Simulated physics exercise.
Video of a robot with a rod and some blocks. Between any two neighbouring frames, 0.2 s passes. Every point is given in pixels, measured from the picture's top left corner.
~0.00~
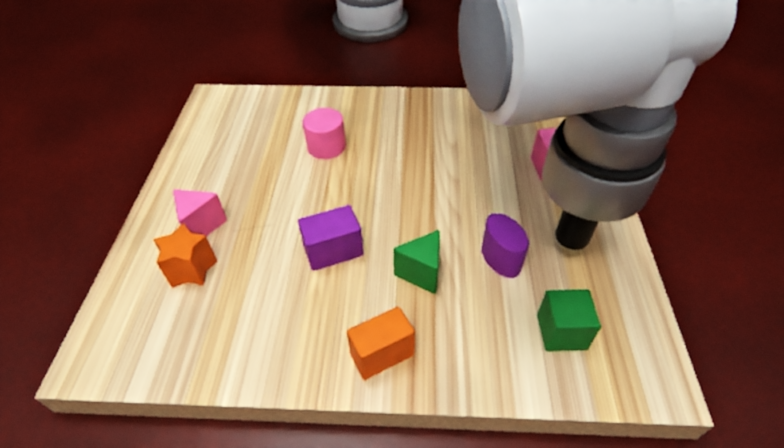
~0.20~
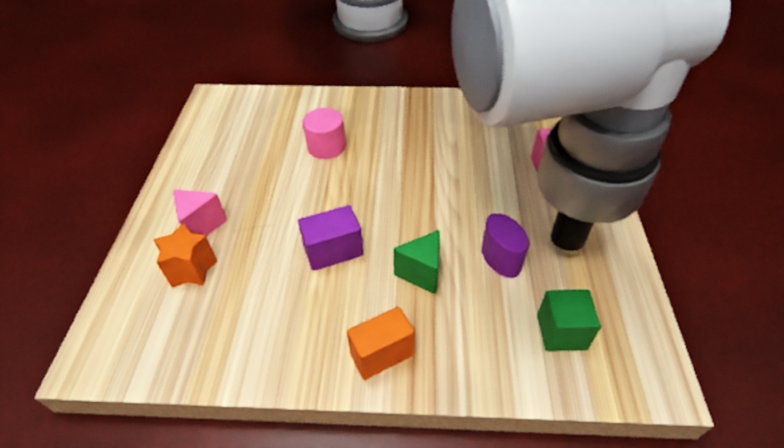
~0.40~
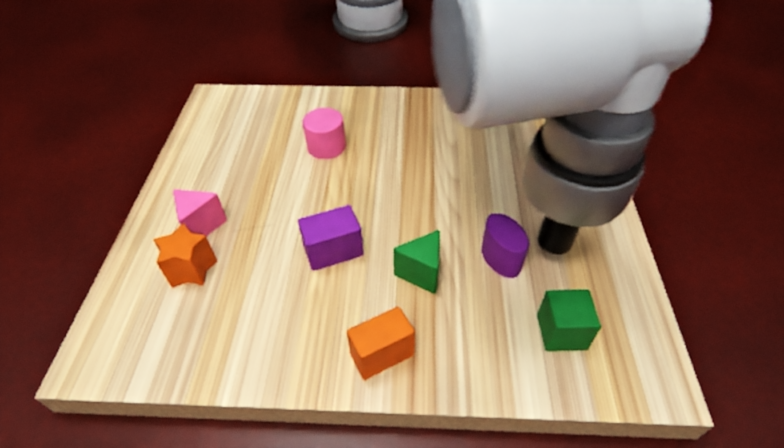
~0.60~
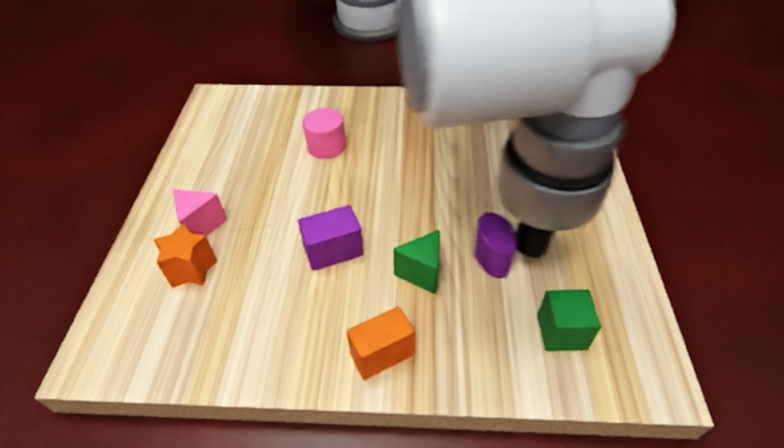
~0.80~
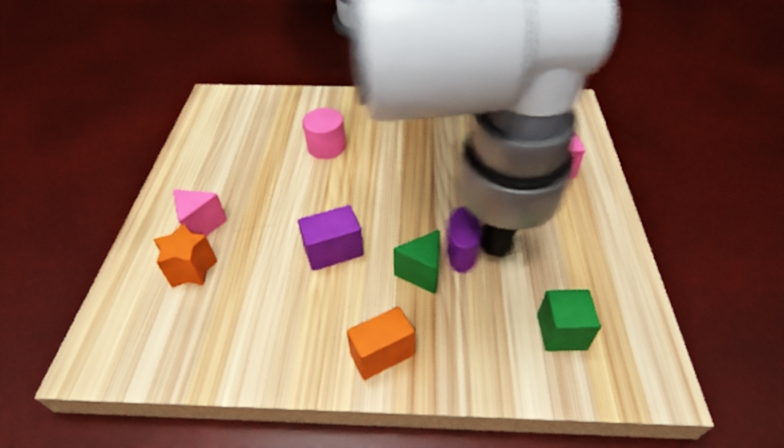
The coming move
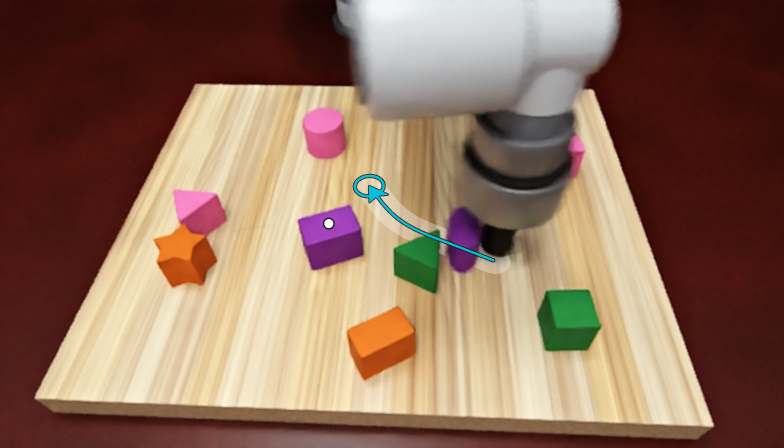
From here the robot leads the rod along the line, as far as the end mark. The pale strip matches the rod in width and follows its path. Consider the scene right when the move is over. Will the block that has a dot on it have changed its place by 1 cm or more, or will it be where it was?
It will be resting on its spot.
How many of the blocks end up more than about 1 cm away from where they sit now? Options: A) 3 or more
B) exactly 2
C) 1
Choice B: Exactly 2.
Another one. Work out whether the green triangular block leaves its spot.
By the last moment of the path, the green triangular block has shifted.
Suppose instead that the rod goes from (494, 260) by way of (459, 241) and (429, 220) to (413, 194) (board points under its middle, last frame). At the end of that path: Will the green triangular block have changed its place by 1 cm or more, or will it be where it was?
The answer is that it is displaced.
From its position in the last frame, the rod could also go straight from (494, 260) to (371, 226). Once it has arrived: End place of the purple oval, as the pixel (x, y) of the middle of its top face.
(349, 182)
Drawn move, from (494, 260) by way of (441, 240) and (396, 217) to (369, 186); the dot is on the purple rectangle.
The first path, step by step. One third of the way, rod (442, 223); green triangular block (408, 244), turned 60° anticlockwise; purple oval (410, 208).
Two thirds of the way, rod (396, 200); green triangular block (407, 244), turned 65° anticlockwise; purple oval (363, 195), turned 35° anticlockwise.
At the end, rod (368, 169); purple rectangle still; green triangular block (407, 244), turned 65° anticlockwise; purple oval (356, 192), turned 50° anticlockwise.
